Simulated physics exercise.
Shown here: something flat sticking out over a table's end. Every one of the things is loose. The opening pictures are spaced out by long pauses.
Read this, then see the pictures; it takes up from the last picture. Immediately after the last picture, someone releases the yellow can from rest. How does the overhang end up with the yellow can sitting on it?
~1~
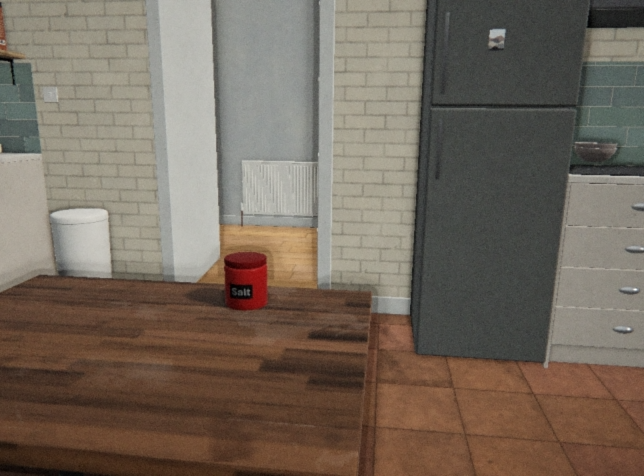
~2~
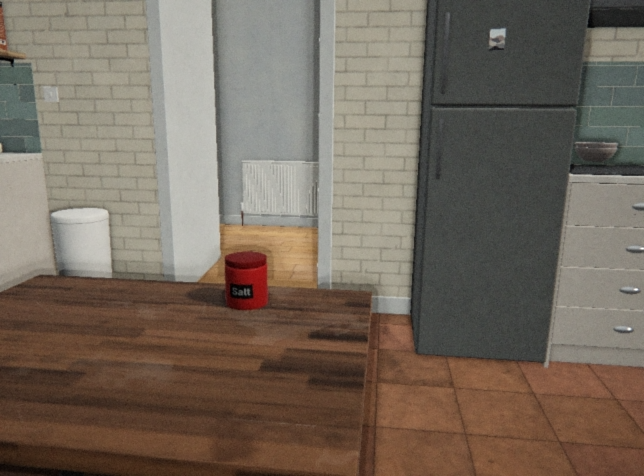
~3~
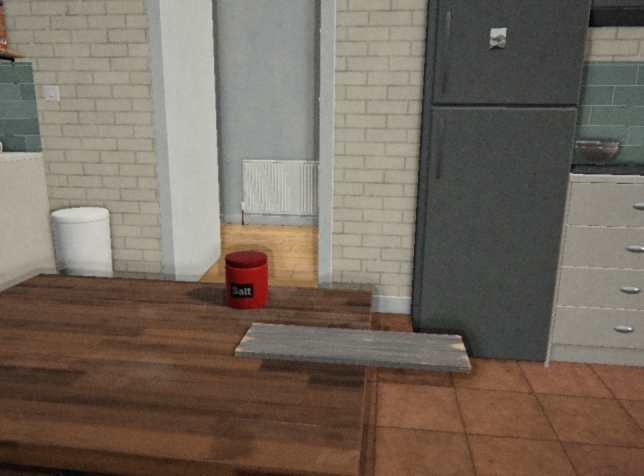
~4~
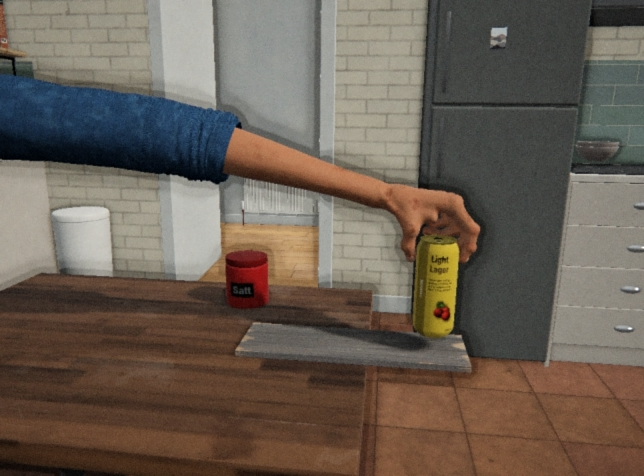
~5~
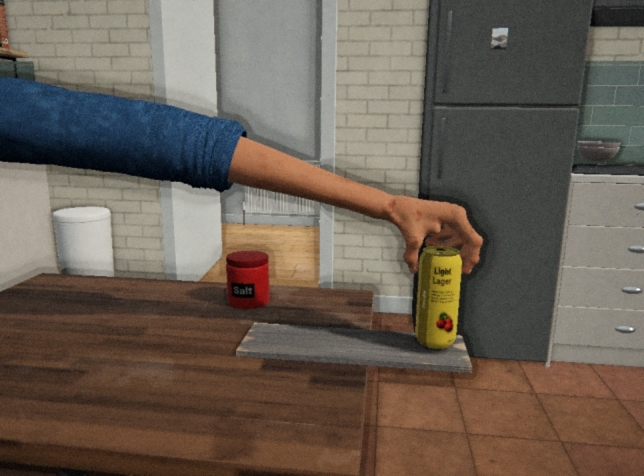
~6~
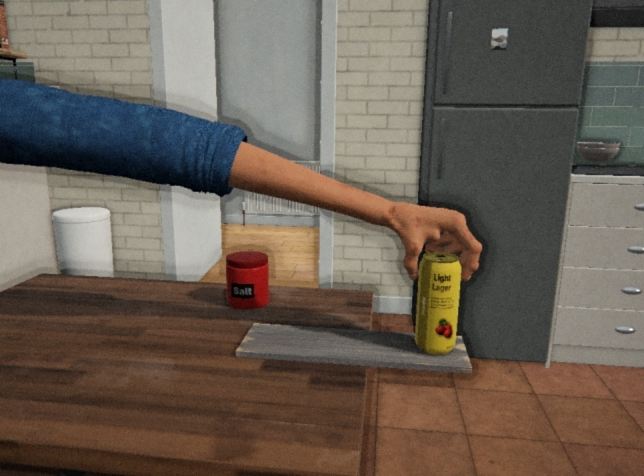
The board falls off the edge.
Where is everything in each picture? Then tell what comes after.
In the first frame, the last thing is not in view yet.
In the second frame, the last thing is not in view yet.
In the third frame, the last thing is not in view yet; grey board (352, 346).
In the fourth frame, on its way; yellow can (435, 287); grey board (352, 345).
In the fifth frame, on its way; yellow can (438, 297); grey board (353, 346).
In the sixth frame, set down, still held; yellow can (438, 303); grey board (353, 346).
Then, 0.40 s later than the last frame, yellow can now down on the floor or falling; grey board on its side.
Then, 0.50 s later than the last frame, grey board now down on the floor or falling.
Then, 0.70 s later than the last frame, things are still on the move.
When it is over, down on the floor or falling, yellow can and grey board; red jar as before. The board comes down.
